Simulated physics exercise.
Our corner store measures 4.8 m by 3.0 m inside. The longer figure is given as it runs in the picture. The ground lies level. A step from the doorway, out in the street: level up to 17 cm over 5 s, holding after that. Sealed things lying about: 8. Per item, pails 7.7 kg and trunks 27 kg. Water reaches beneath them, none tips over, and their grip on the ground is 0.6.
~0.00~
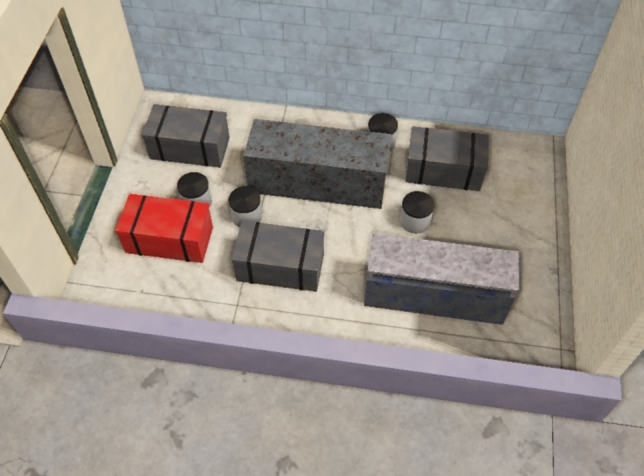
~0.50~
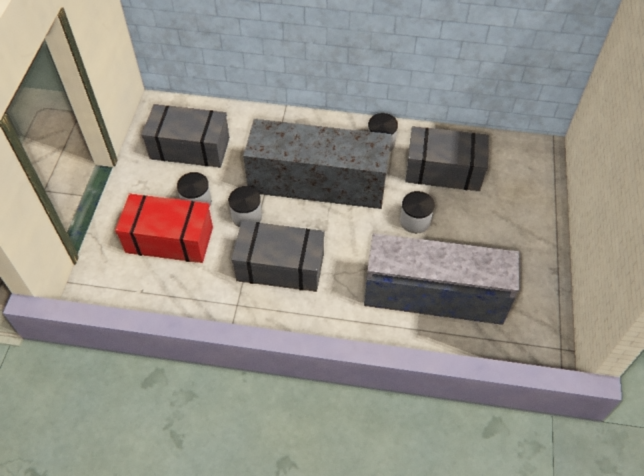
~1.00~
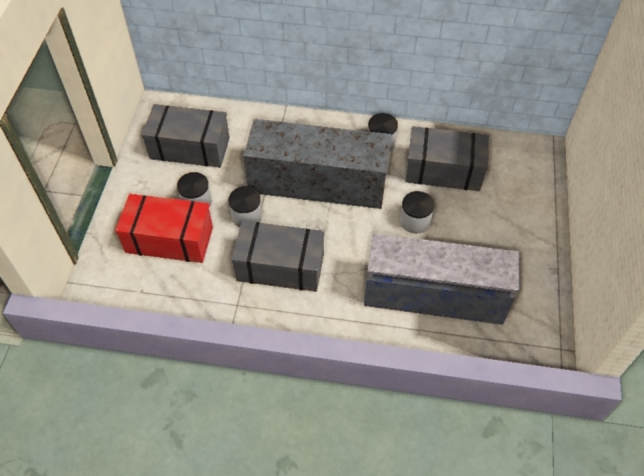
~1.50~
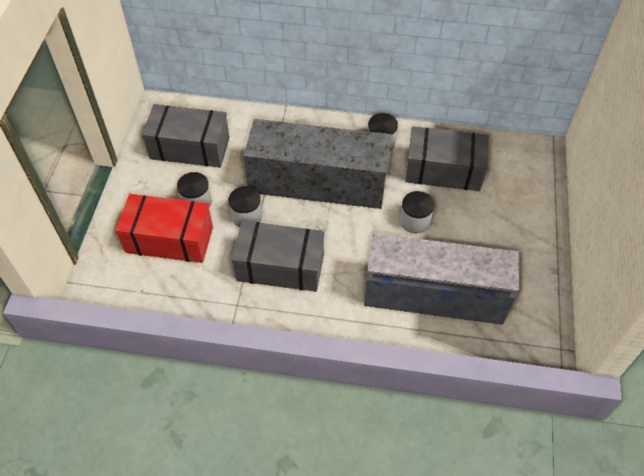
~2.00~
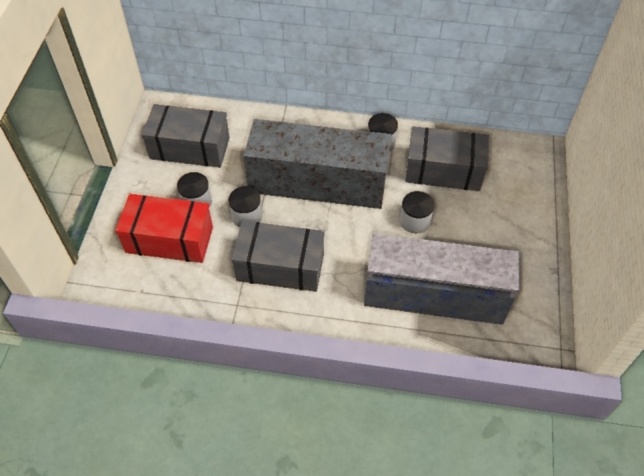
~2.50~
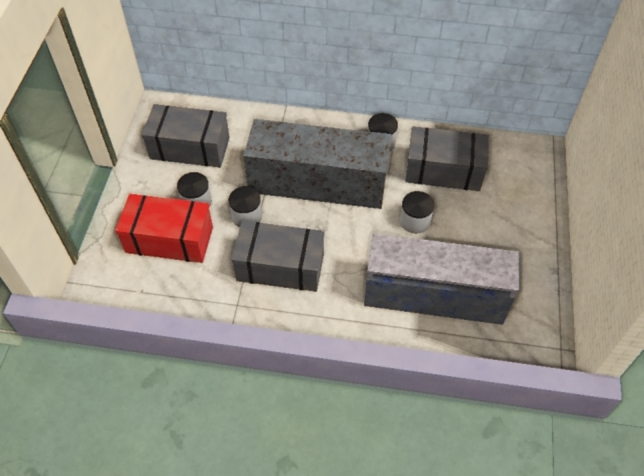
Greenish water covering the grey pavement outside a small walled room, while the red trunk, grey trunks and dark-topped pails stay still.
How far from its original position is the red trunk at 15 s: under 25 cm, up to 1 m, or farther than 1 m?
Up to 1 m.
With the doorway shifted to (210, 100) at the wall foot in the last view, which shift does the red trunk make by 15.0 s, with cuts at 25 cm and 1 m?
Note: Red trunk displaced a long way.
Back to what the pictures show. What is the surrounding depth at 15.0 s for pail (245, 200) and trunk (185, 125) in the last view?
About 13 and 8 cm.
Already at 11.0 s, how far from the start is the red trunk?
Some 100 cm from the start.
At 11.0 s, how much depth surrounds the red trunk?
Near 9 cm deep.
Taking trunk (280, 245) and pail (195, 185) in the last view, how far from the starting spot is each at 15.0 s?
In turn: 100 cm, 350 cm.
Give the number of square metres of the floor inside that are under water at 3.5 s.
That flooded area is roughly 1.0 m2.
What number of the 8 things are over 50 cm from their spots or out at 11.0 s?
The number by then is 4.
After 3.5 s the red trunk is near (163, 217), 0.0 m from its start, aground; 0 afloat.
After 6.8 s the red trunk is near (185, 261), 0.6 m from its start, aground; 1 afloat.
After 11.0 s the red trunk is near (204, 299), 1.0 m from its start, afloat; 2 afloat.
After 15.0 s the red trunk is near (113, 268), 0.7 m from its start, afloat; 7 afloat.
